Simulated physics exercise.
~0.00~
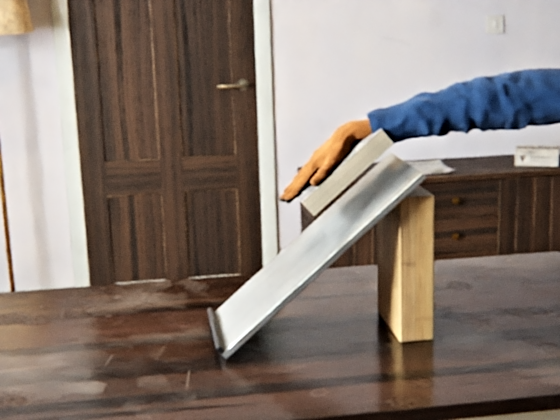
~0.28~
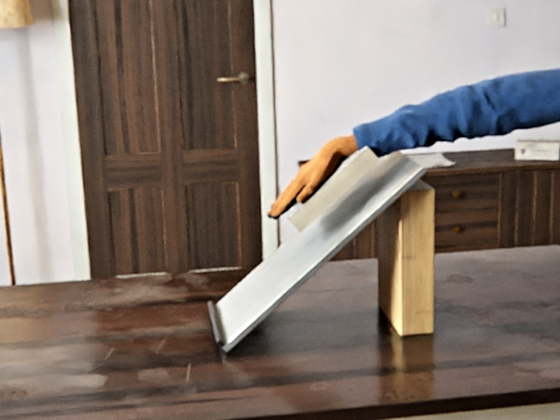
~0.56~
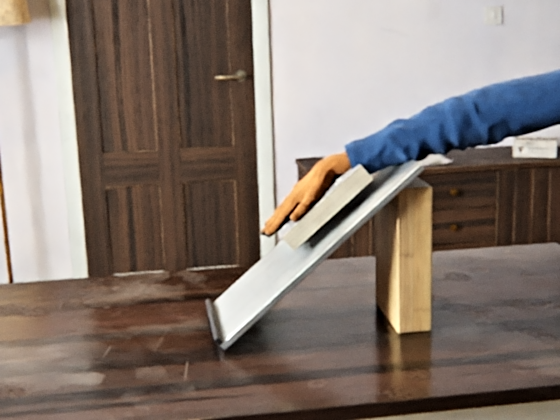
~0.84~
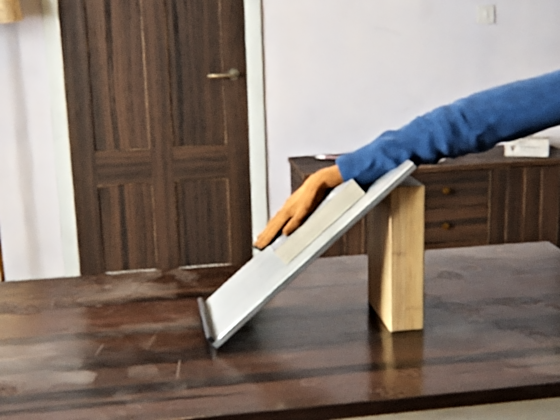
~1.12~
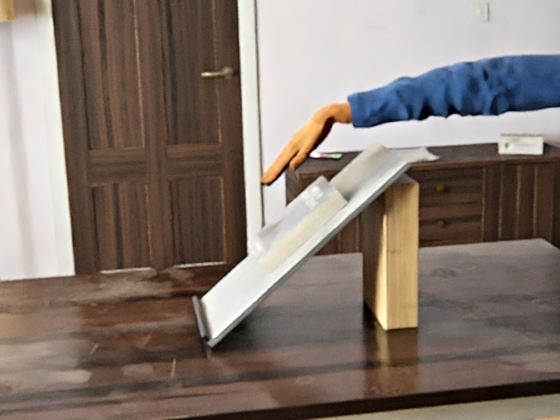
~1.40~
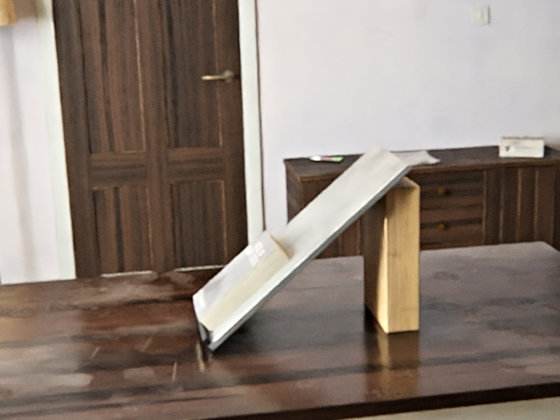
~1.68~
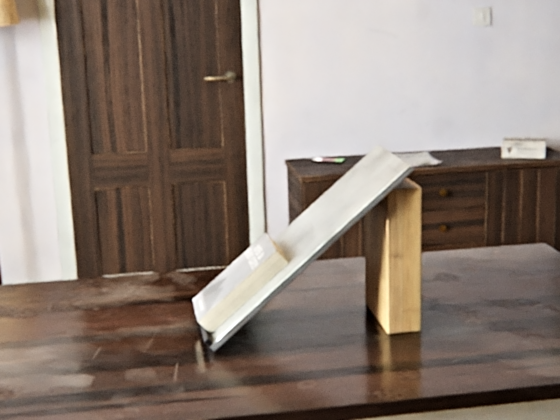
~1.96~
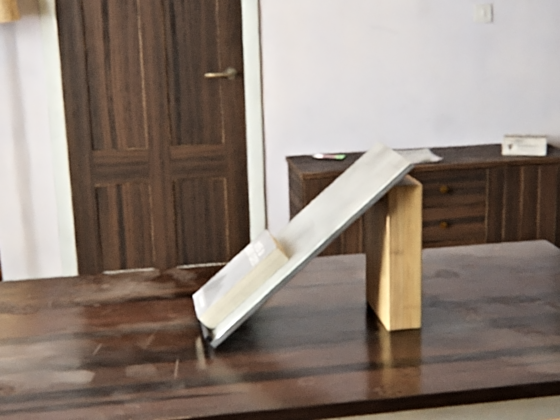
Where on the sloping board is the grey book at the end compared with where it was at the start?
It starts near the raised right end of the board, under the hand, and ends at the bottom on the left, resting by the lower edge.
